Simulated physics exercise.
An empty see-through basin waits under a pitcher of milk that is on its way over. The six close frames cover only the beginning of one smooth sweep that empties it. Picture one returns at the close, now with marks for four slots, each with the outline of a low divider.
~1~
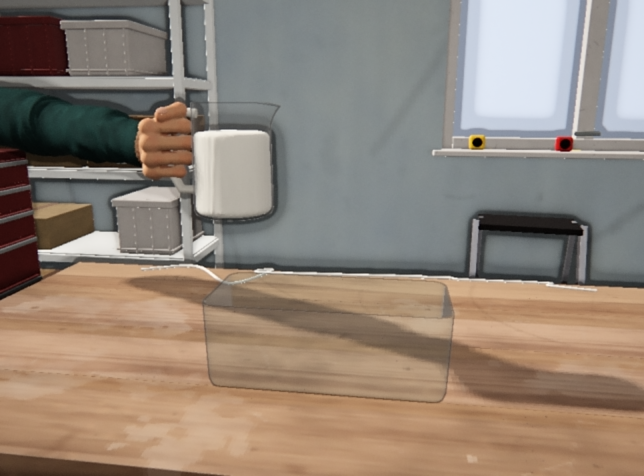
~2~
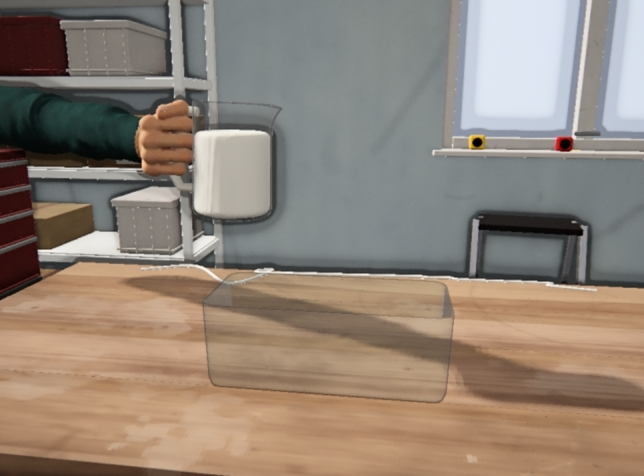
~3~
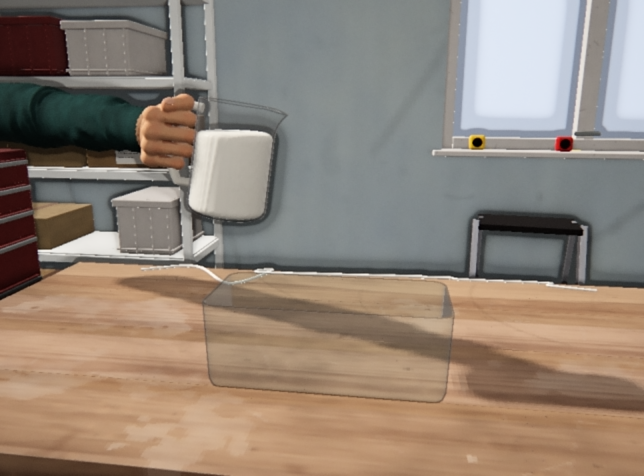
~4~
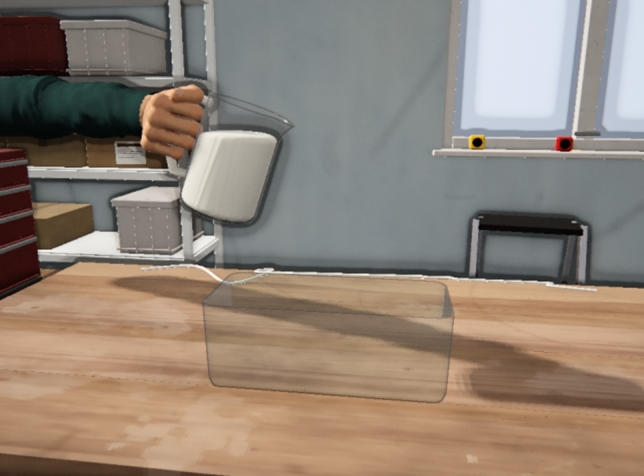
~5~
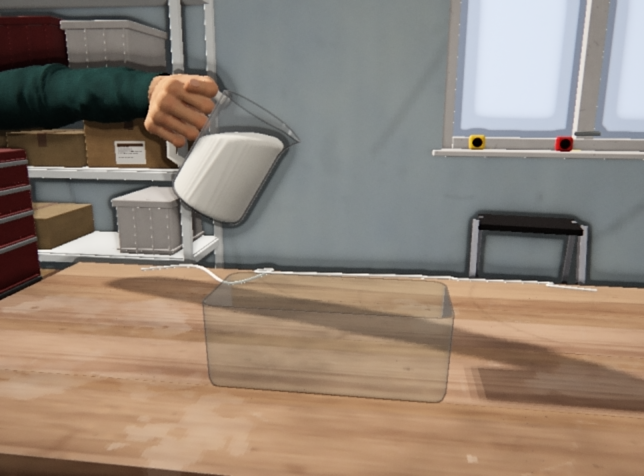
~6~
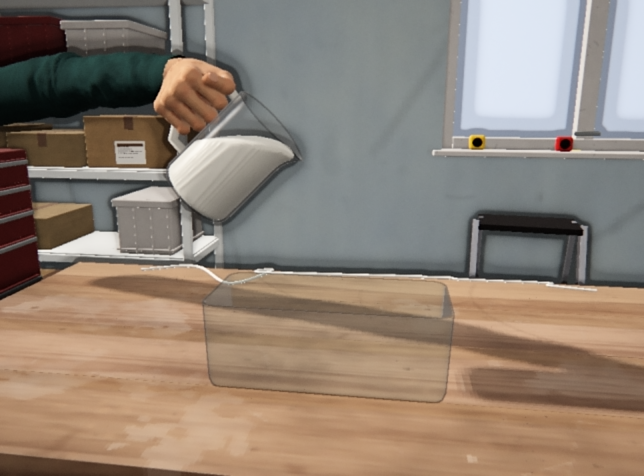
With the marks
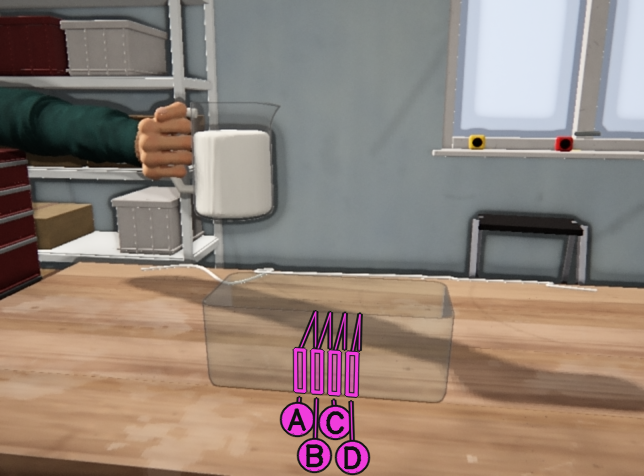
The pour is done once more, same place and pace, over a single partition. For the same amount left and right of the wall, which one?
D beats the others.
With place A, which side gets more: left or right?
More ends on the right.
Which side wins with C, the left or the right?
The right one.
On the marked copy, A at (299, 397); B at (316, 399); C at (333, 400); D at (351, 401).
For place A, about 4 % ends left of the wall and 91 % right of it; 5 % is lost outside.
For place B, about 5 % ends left of the wall and 91 % right of it; 4 % is lost outside.
For place C, about 13 % ends left of the wall and 83 % right of it; 3 % is lost outside.
For place D, about 46 % ends left of the wall and 51 % right of it; 3 % is lost outside.
